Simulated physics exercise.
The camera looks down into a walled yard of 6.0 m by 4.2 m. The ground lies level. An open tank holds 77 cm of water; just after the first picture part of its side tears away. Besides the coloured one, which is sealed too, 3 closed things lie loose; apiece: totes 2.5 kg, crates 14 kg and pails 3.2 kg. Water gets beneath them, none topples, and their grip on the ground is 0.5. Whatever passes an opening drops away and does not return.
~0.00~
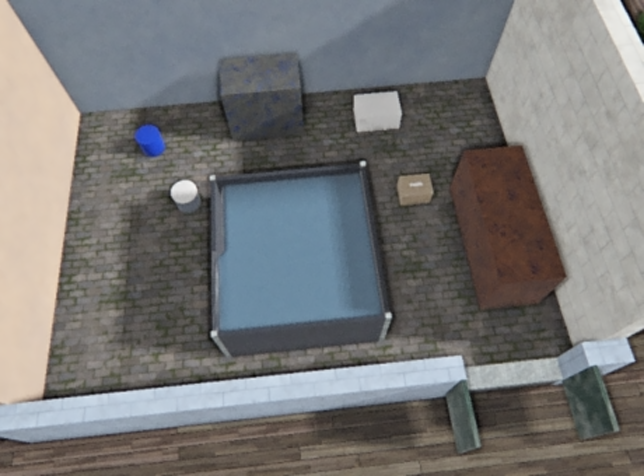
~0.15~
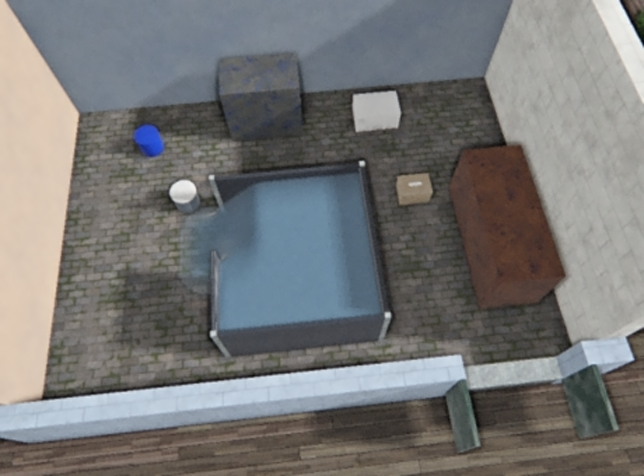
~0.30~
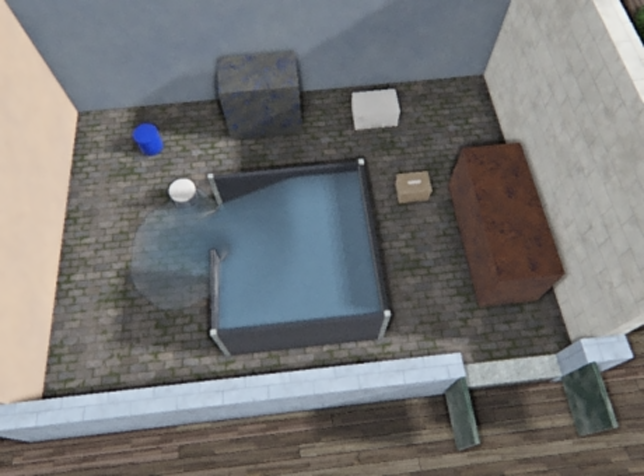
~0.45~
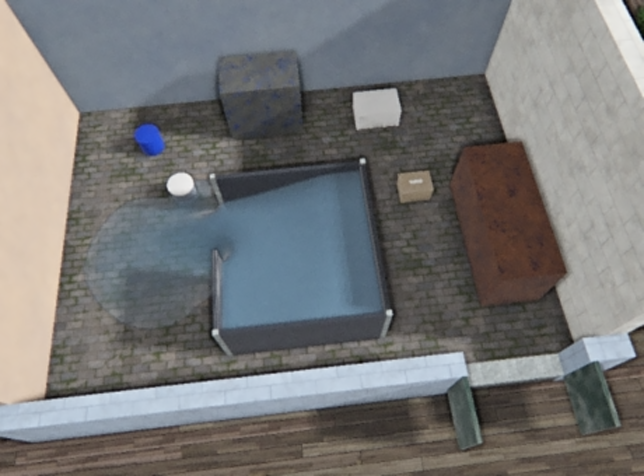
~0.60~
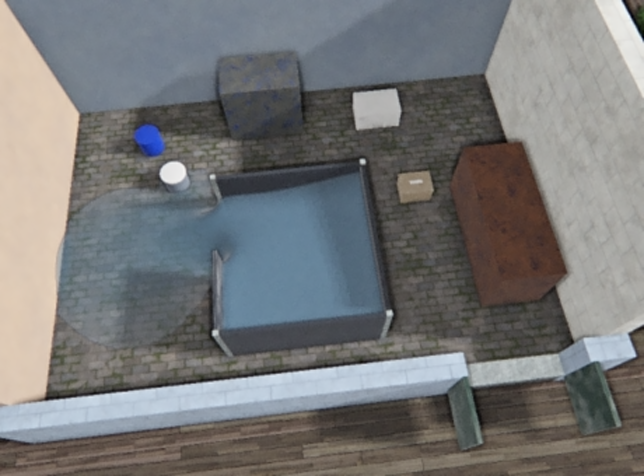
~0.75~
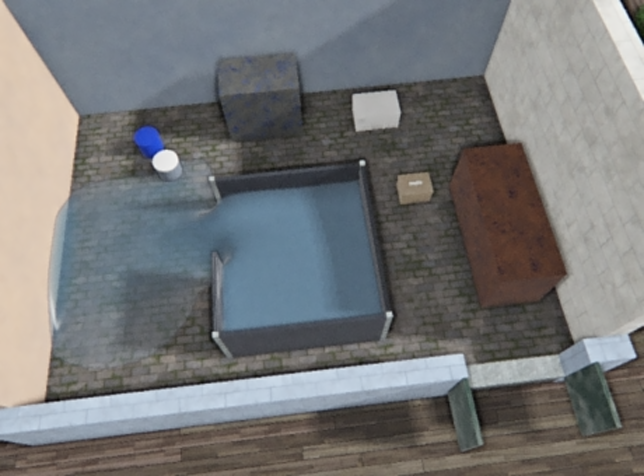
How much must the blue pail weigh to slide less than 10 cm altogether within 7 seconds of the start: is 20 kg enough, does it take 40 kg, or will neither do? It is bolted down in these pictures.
I expect that only the higher weight holds it.
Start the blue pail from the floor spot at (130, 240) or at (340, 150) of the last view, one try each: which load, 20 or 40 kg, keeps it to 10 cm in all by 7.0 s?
In turn: Neither holds; the smaller is enough.
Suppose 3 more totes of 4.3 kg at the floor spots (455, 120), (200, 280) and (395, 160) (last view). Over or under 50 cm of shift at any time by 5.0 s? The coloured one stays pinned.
In turn: Under, more, short of it.
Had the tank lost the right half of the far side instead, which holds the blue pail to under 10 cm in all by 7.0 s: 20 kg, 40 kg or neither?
Then the lower weight is enough.
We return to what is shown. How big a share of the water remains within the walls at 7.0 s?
Some 98 per cent remains.
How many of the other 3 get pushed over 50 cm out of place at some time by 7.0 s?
1 of them.
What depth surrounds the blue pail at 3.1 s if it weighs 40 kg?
About 14 cm.
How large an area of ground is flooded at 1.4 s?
About 9.5 m2.
After 1.4 s the blue pail would be 1 cm from its start with 20 kg and 0 cm from its start with 40 kg; 6 cm of water round it then.
After 3.1 s the blue pail would be 3 cm from its start with 20 kg and 0 cm from its start with 40 kg; 14 cm of water round it then.
After 4.9 s the blue pail would be 31 cm from its start with 20 kg and 0 cm from its start with 40 kg; 13 cm of water round it then.
After 7.0 s the blue pail would be 31 cm from its start with 20 kg and 0 cm from its start with 40 kg; 13 cm of water round it then.
